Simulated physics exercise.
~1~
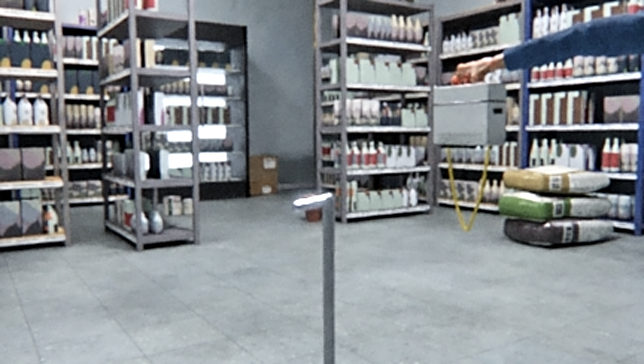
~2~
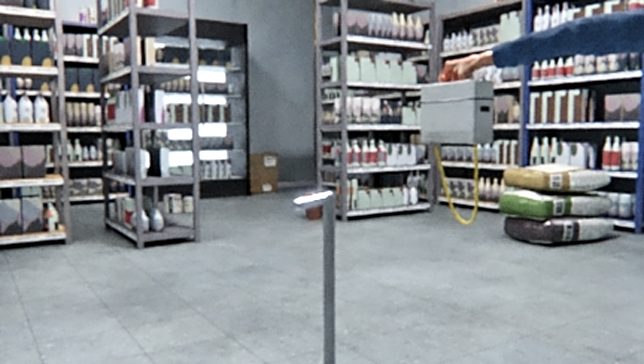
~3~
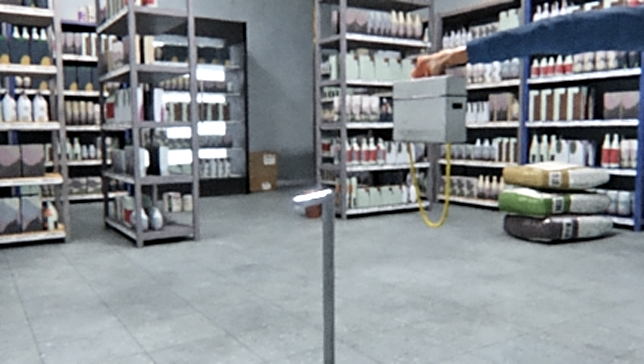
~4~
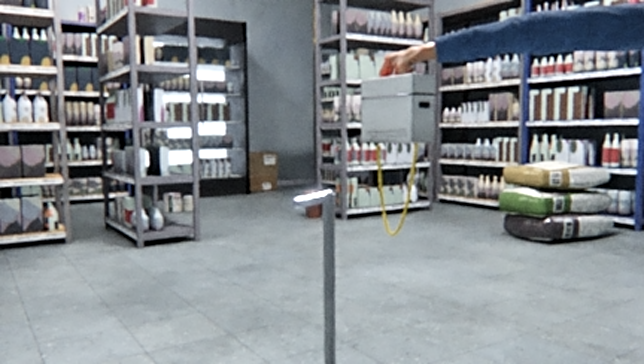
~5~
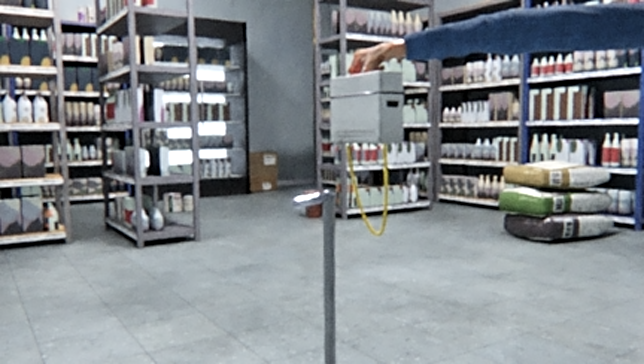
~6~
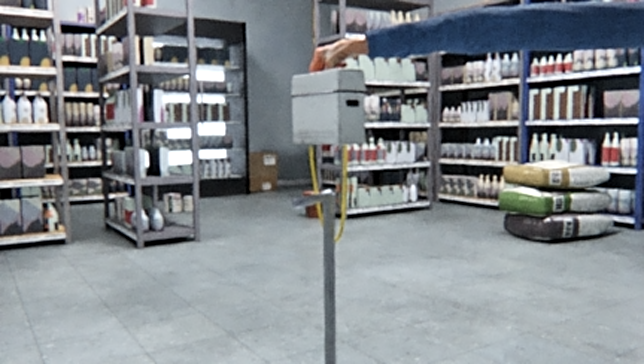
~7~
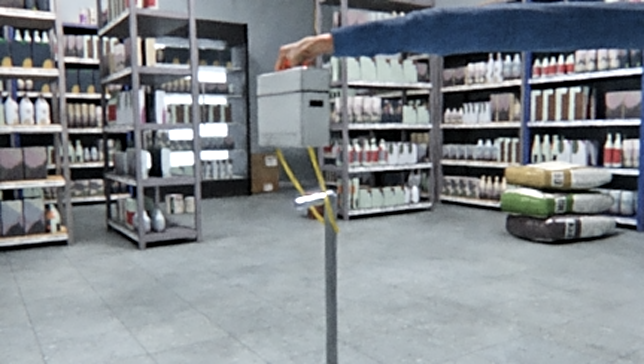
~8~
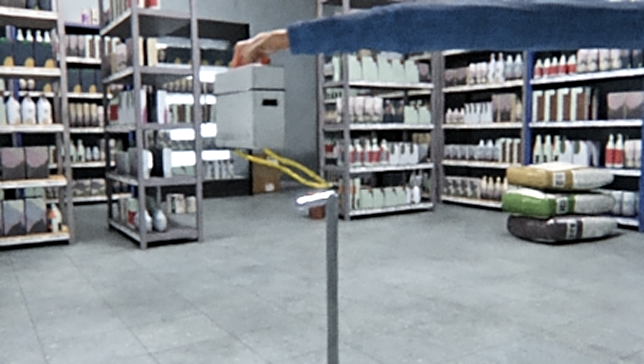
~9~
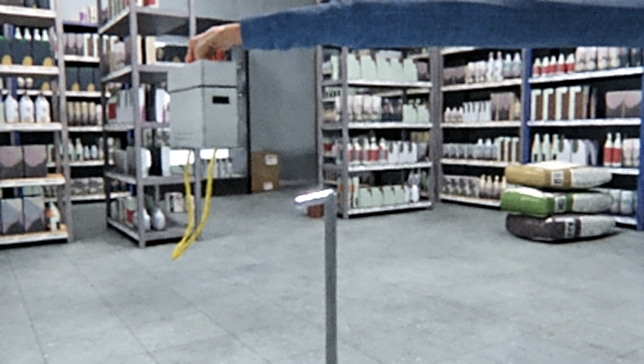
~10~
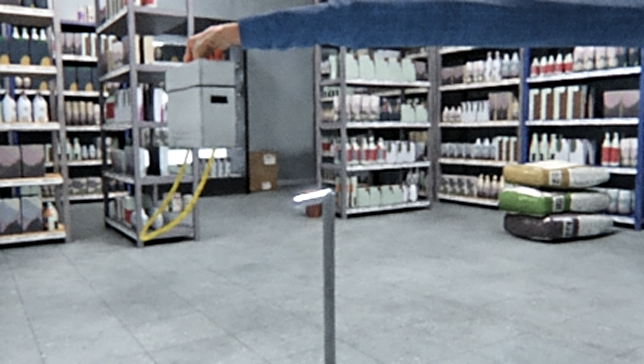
In this clip, a hand in a blue sleeve carries a white case with a hanging yellow cord loop leftward through a room of stocked shelves. The cord meets the top of a thin post, trails and swings up, then comes free, and the case ends left of the post.
